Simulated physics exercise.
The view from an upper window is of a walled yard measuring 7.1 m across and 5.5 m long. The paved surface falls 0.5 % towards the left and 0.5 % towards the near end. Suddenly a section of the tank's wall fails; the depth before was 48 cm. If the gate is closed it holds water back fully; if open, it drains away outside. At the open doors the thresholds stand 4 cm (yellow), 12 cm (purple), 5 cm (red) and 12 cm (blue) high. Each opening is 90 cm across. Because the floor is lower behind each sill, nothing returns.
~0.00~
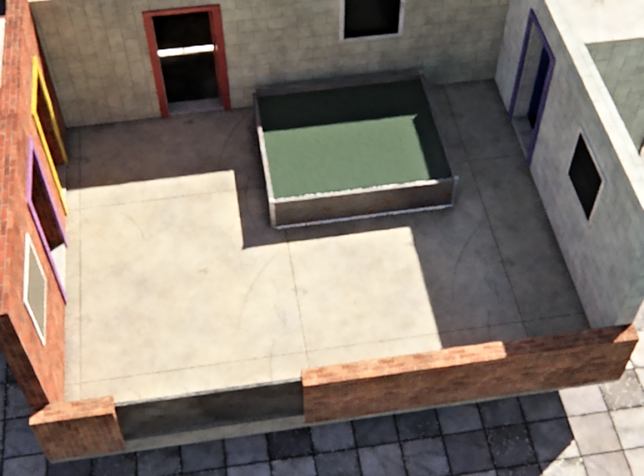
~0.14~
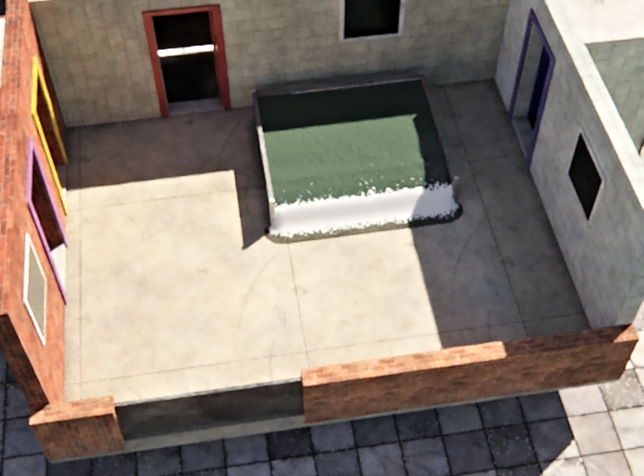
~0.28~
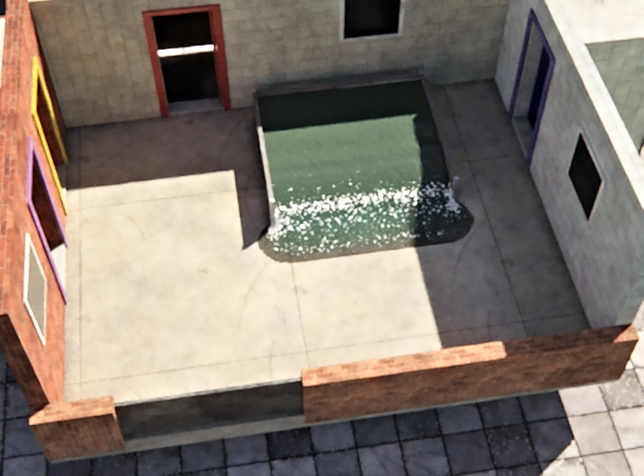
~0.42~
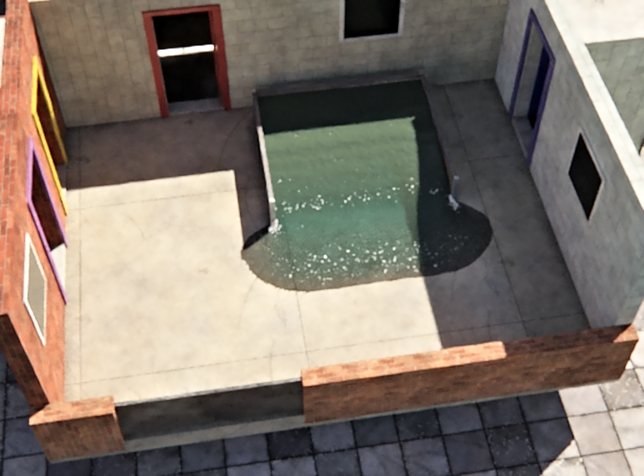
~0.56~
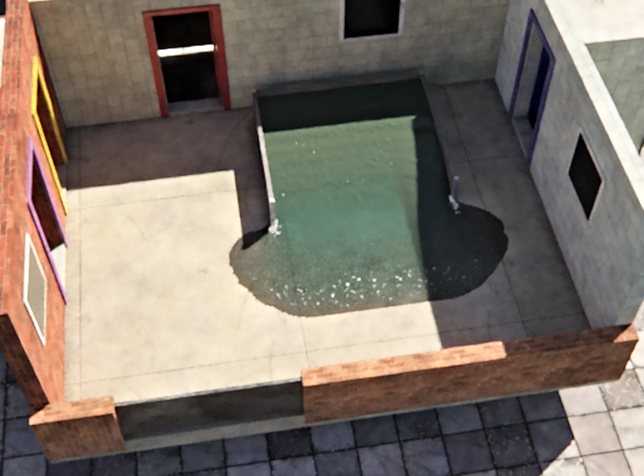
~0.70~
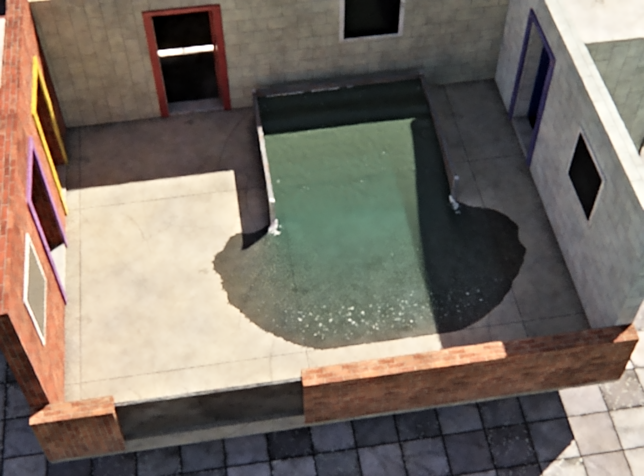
In a walled yard seen from above, a rectangular tank of green water sits still near the back wall. Its near side gives way and water pours out in a white, foaming rush, then spreads across the pale paving in a widening, rounded dark pool, fanning left, right and towards the low brick wall.
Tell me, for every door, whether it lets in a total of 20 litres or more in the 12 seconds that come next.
In order: The yellow door lets the inflow top the limit; the purple door holds the inflow within the limit; the red door lets the inflow top the limit; the blue door holds the inflow within the limit.
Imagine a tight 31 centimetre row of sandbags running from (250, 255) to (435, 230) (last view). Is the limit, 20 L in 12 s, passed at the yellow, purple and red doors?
So yellow comes out too high, purple comes out low enough and red comes out low enough.
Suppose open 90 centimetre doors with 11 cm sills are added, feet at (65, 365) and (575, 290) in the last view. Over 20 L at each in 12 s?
Door 1: Limit broken; door 2: Limit broken.
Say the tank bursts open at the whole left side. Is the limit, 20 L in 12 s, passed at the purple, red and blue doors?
Outcomes - purple: Exceeded, red: Exceeded, blue: Not exceeded.
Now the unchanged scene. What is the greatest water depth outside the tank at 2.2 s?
Up to near 33 cm.
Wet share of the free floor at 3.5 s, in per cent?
About 50 per cent.
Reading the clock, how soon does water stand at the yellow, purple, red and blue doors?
Yellow 4.5 s, purple 3.6 s, red 6.0 s, blue 4.0 s.
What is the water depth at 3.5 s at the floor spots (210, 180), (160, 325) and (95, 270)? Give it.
Roughly 0, 4, 0 cm.
After 1.4 s water covers 40 % of the floor and is deepest (34 cm) near (399, 384); yellow door not reached, purple door not reached, red door not reached, blue door not reached.
After 2.2 s water covers 45 % of the floor and is deepest (33 cm) near (597, 356); yellow door not reached, purple door not reached, red door not reached, blue door not reached.
After 3.5 s water covers 50 % of the floor and is deepest (32 cm) near (80, 430); yellow door not reached, purple door not reached, red door not reached, blue door not reached.
After 7.0 s water covers 95 % of the floor and is deepest (18 cm) near (473, 122); yellow door 5 cm at the sill, 1 L in, purple door 9 cm at the sill, 0 L in, red door 8 cm at the sill, 1 L in, blue door 8 cm at the sill, 0 L in.
After 12.0 s water covers 100 % of the floor and is deepest (12 cm) near (94, 428); yellow door 11 cm at the sill, 53 L in, purple door 9 cm at the sill, 0 L in, red door 10 cm at the sill, 76 L in, blue door 7 cm at the sill, 4 L in.
